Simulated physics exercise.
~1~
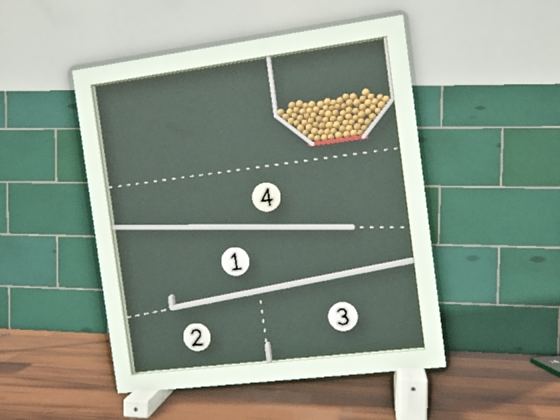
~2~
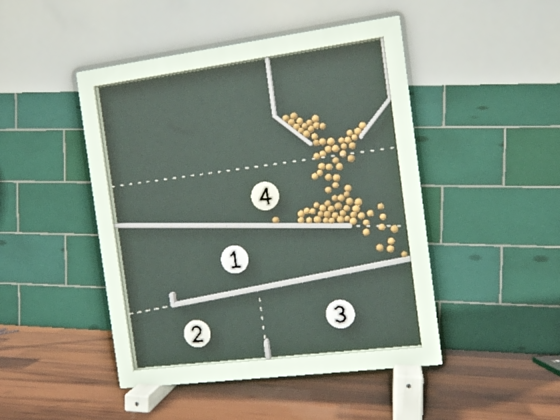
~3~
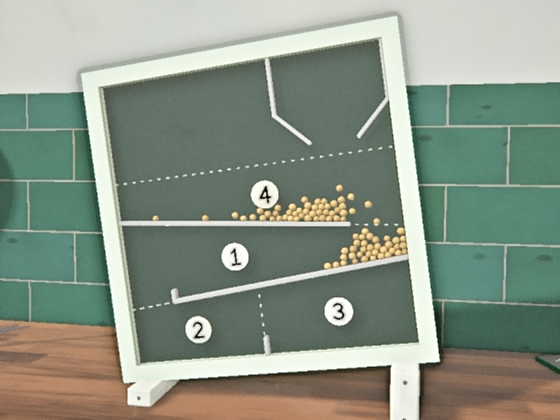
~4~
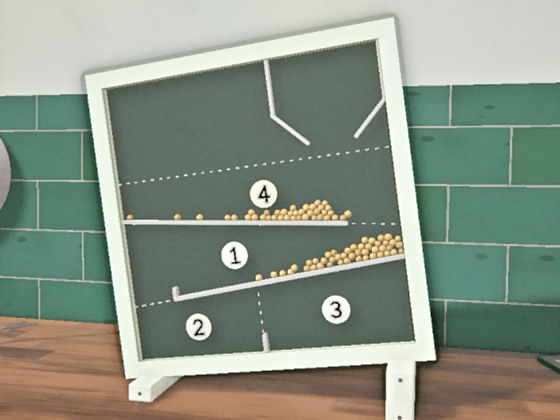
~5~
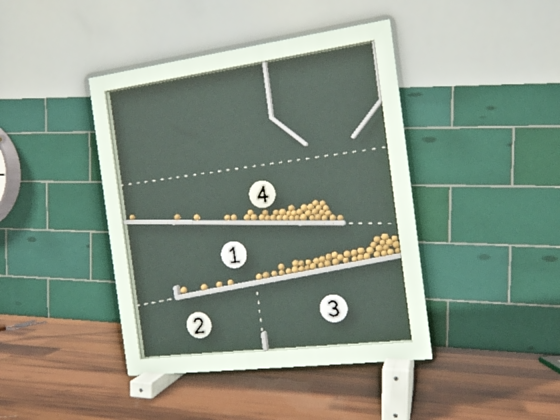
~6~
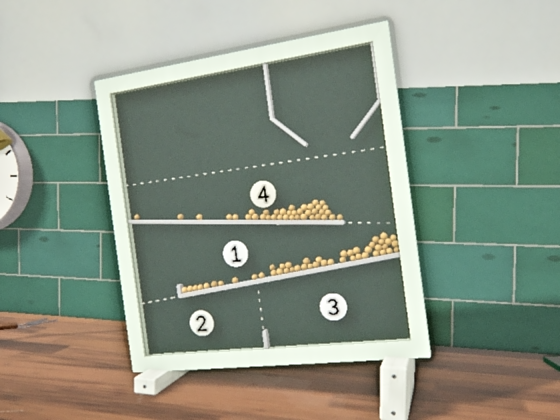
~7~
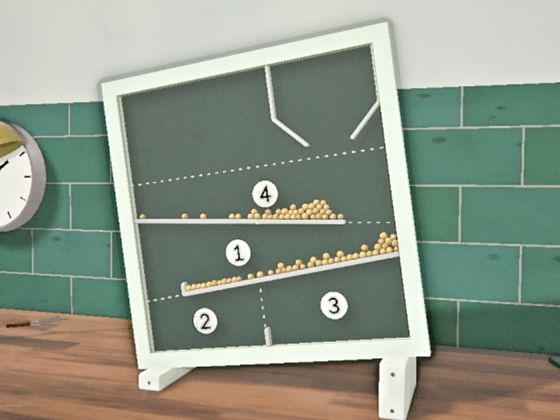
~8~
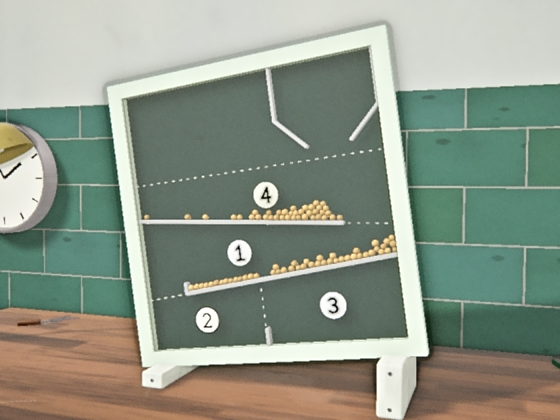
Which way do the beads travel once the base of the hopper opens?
They move down, dropping out of the hopper onto the shelves below.
